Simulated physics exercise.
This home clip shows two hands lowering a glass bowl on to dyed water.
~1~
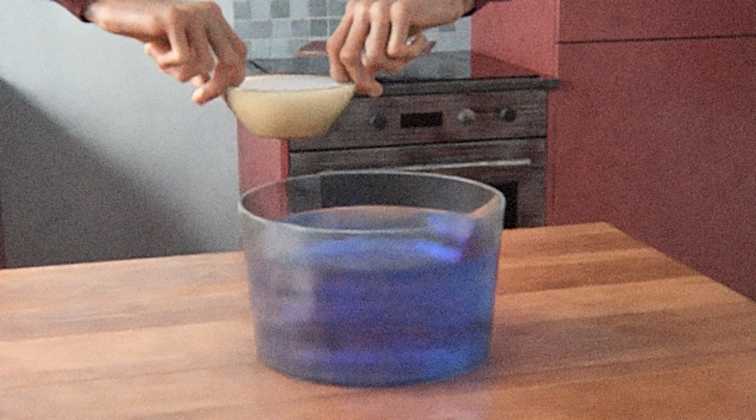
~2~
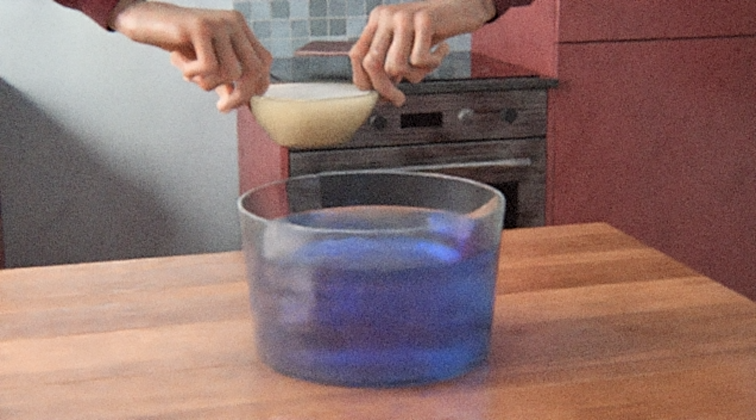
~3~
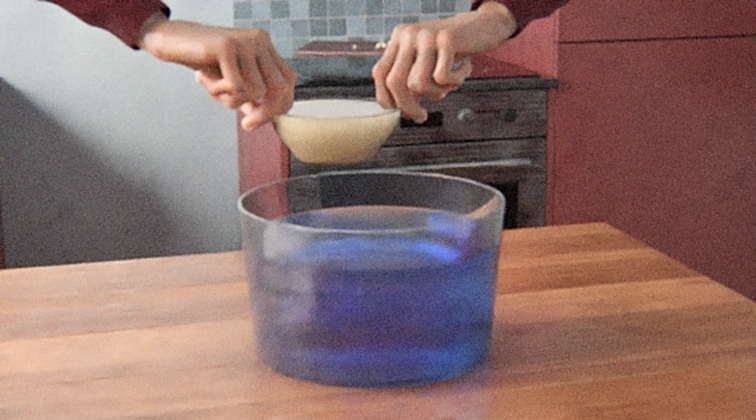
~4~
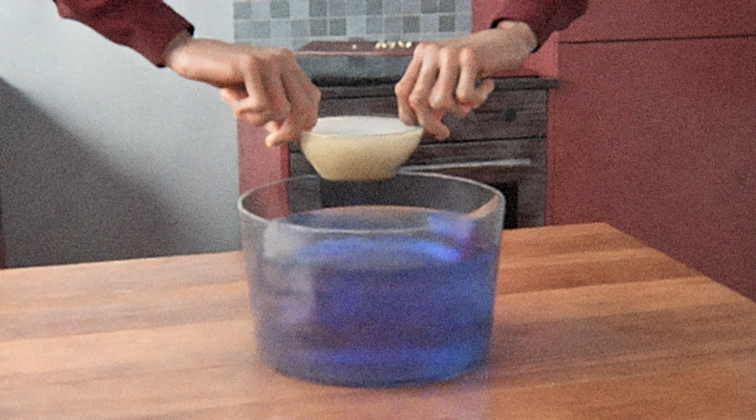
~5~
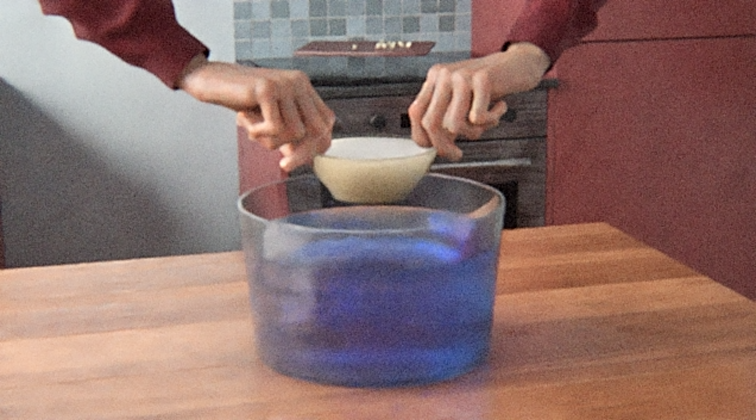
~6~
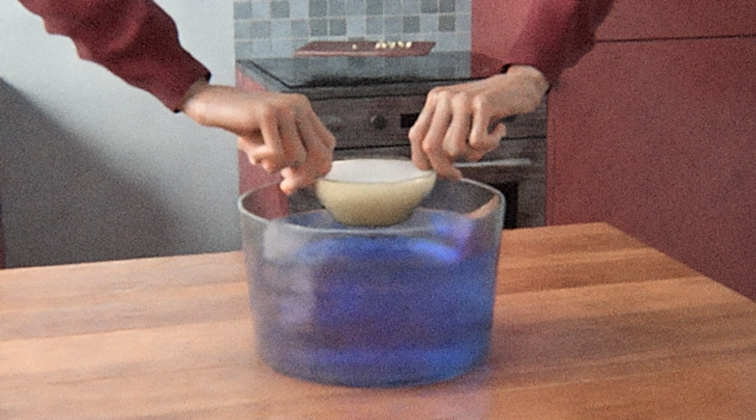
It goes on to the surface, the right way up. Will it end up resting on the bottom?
Yes, it ends up on the bottom.
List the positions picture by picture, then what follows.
Bowl (288, 104) nearly full; above the big tub, in the first frame.
Bowl nearly full, surface at (311, 92); coming down, in the second frame.
Bowl (335, 129) nearly full; lower, in the third frame.
Bowl nearly full, surface at (358, 127); lower still, in the fourth frame.
Bowl (371, 168) nearly full; close to the surface, in the fifth frame.
Bowl nearly full, surface at (371, 172); just over the surface, in the sixth frame.
Soon after, the bowl dips into the dyed water.
Later, dyed water pours in over its rim.
In the end, the bowl lies on the bottom.
